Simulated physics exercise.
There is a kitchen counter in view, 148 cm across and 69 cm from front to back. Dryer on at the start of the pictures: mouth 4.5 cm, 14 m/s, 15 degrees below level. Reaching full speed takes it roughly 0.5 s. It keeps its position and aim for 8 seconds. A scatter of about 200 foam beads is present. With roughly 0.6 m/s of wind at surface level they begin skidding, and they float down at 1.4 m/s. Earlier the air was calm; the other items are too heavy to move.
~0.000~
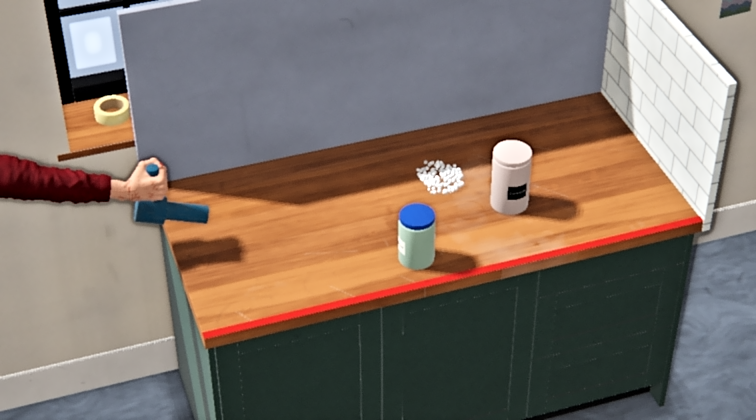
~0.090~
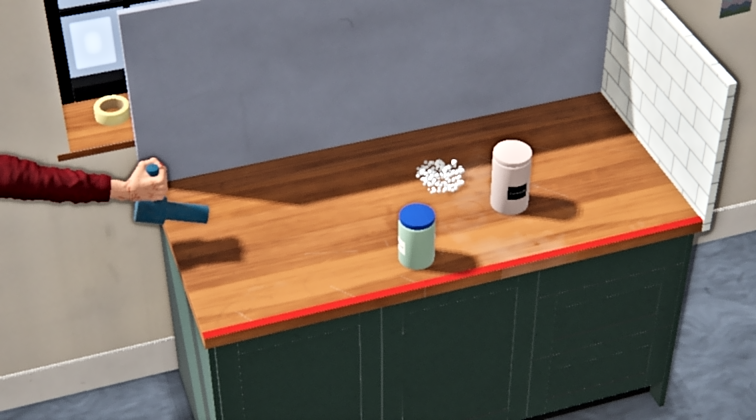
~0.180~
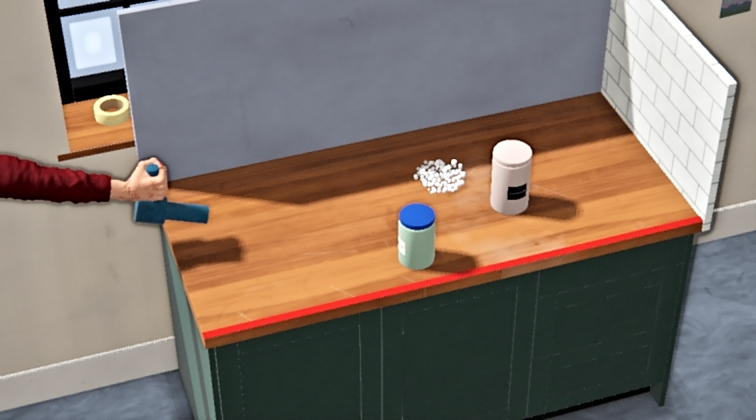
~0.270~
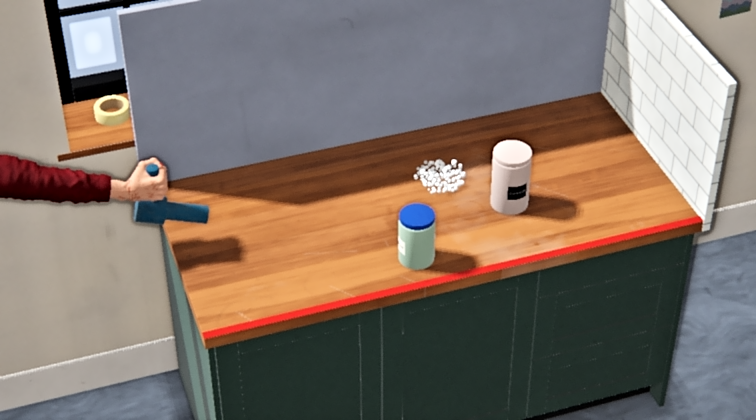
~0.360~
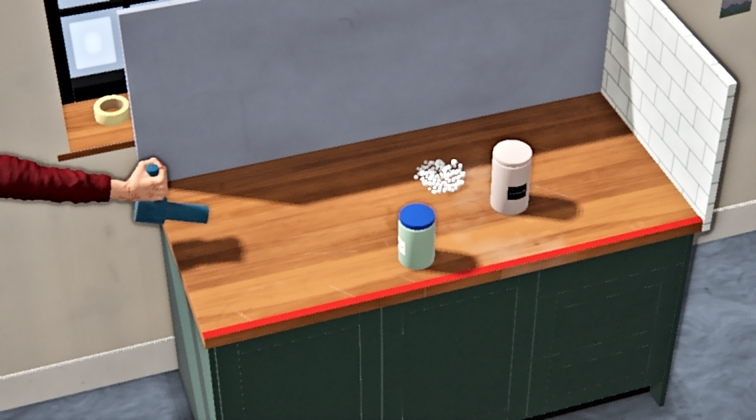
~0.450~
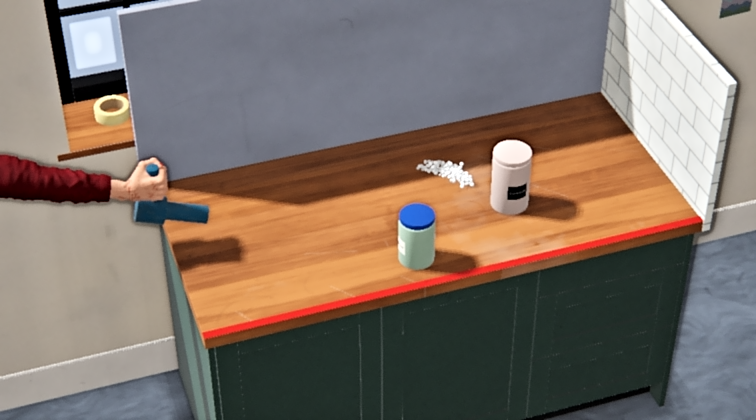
The clip shows a hand holding a blue tool-like device at the left end of a wooden counter with two lidded jars; a clump of small white pieces stays still, then many shift slightly rightward, forming a narrower, slanted patch.
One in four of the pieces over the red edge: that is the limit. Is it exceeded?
Over the limit: No.
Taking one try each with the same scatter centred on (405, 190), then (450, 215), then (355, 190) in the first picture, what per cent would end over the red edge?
Going through the three spots in order, you'd get 0 percent, 80 percent and 0 percent.
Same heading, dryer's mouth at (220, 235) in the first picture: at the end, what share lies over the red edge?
My estimate is close to 0 percent.
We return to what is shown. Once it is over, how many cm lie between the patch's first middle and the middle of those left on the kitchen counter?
The middle is roughly 65 cm from where it started.
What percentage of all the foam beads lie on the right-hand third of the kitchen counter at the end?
It comes out near 100 in a hundred.
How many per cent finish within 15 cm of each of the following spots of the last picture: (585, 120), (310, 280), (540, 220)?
In turn about 80 %, 0 %, 0 %.
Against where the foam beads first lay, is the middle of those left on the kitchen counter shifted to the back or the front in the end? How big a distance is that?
The middle sits nearer the rear edge now, some 20 cm away from where it began.
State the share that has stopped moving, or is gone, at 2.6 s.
Close to 25 % of them.
After 1.6 s the count stands so, 0 % are over the red edge; the middle of those still in play is near (606, 96).
After 2.6 s the count stands so, 0 % are over the red edge; the middle of those still in play is near (606, 96).
After 4.4 s the count stands so, 0 % are over the red edge; the middle of those still in play is near (605, 93).
After 8.0 s, at the end, 0 % are over the red edge; the middle of those still in play is near (605, 93).
